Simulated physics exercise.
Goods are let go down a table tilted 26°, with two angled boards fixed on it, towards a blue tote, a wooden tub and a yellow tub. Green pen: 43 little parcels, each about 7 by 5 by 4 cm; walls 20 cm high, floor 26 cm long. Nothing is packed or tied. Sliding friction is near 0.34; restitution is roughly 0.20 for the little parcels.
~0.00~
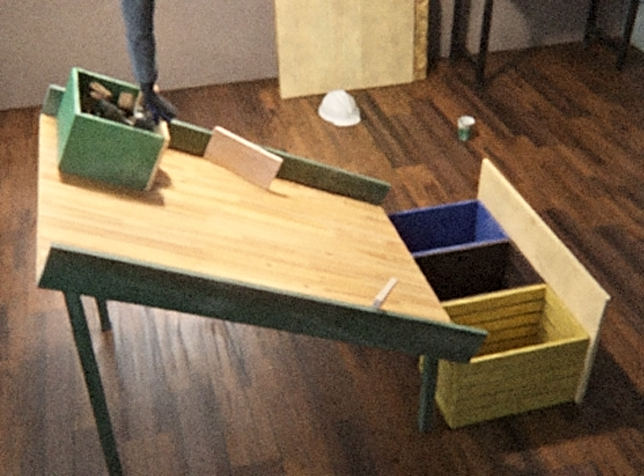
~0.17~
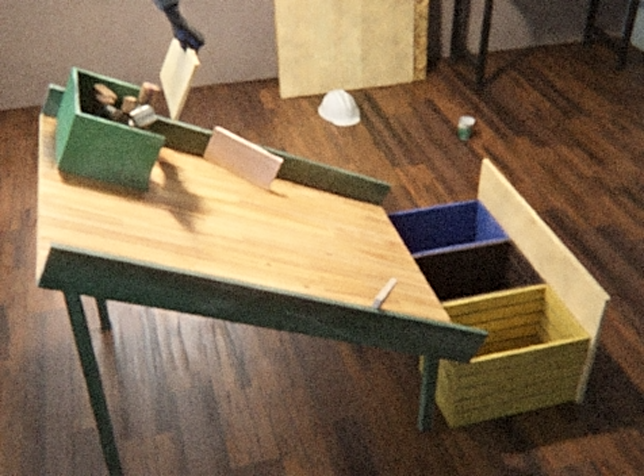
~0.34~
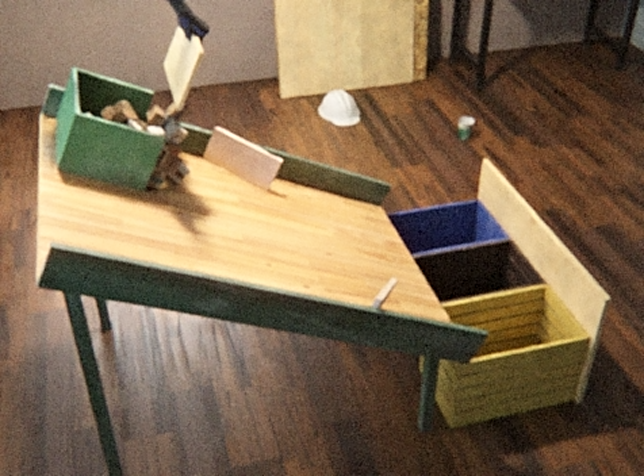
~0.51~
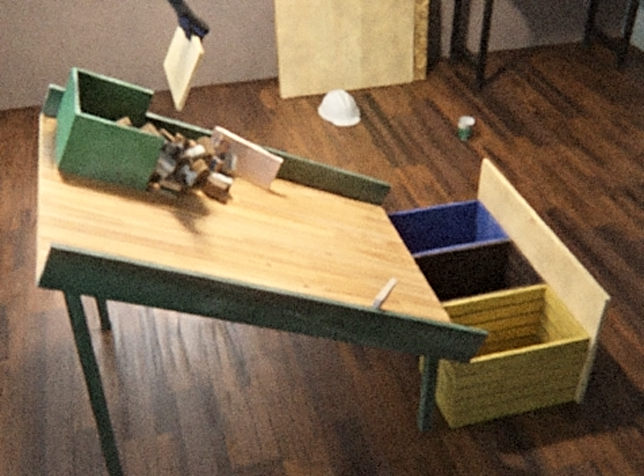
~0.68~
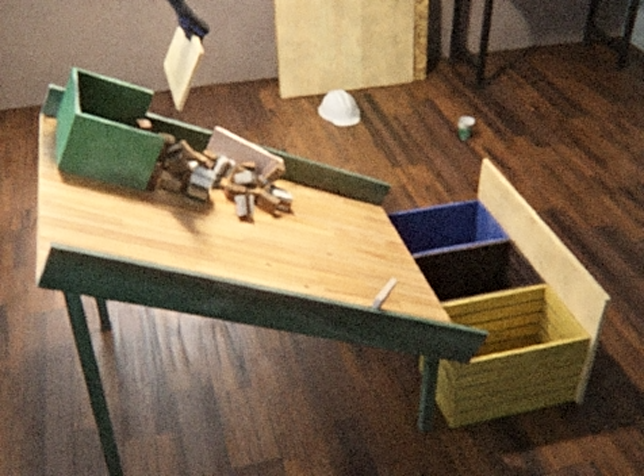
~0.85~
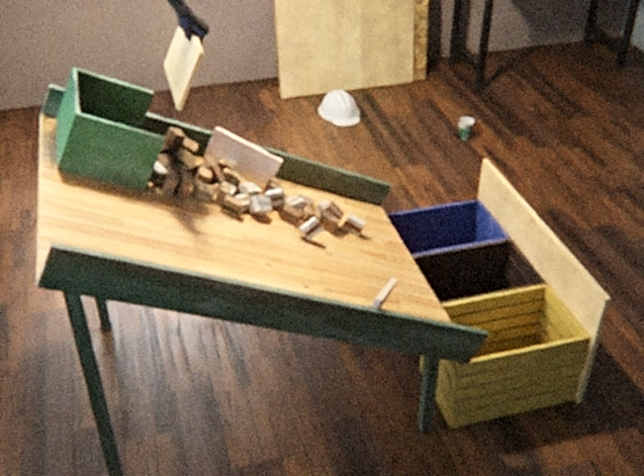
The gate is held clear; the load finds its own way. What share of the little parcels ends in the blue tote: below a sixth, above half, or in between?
A sixth to a half of the little parcels end in the blue tote.
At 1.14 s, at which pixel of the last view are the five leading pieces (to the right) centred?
At about (445, 259).
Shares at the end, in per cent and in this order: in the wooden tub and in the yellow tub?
Roughly 60 and 0 per cent.
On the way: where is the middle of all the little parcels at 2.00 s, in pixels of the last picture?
Around (476, 296).
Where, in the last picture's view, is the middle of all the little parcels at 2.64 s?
Around (484, 303).
After 1.14 s, 1 in the blue tote, 3 in the wooden tub, 37 on the slope and 2 in the air.
After 1.49 s, 3 in the blue tote, 11 in the wooden tub, 24 on the slope and 5 in the air.
After 2.00 s, 10 in the blue tote, 23 in the wooden tub, 5 on the slope and 5 in the air.
When it is over (at 2.64 s), 17 in the blue tote and 26 in the wooden tub. Asked share, 17 of 43, 40 per cent.
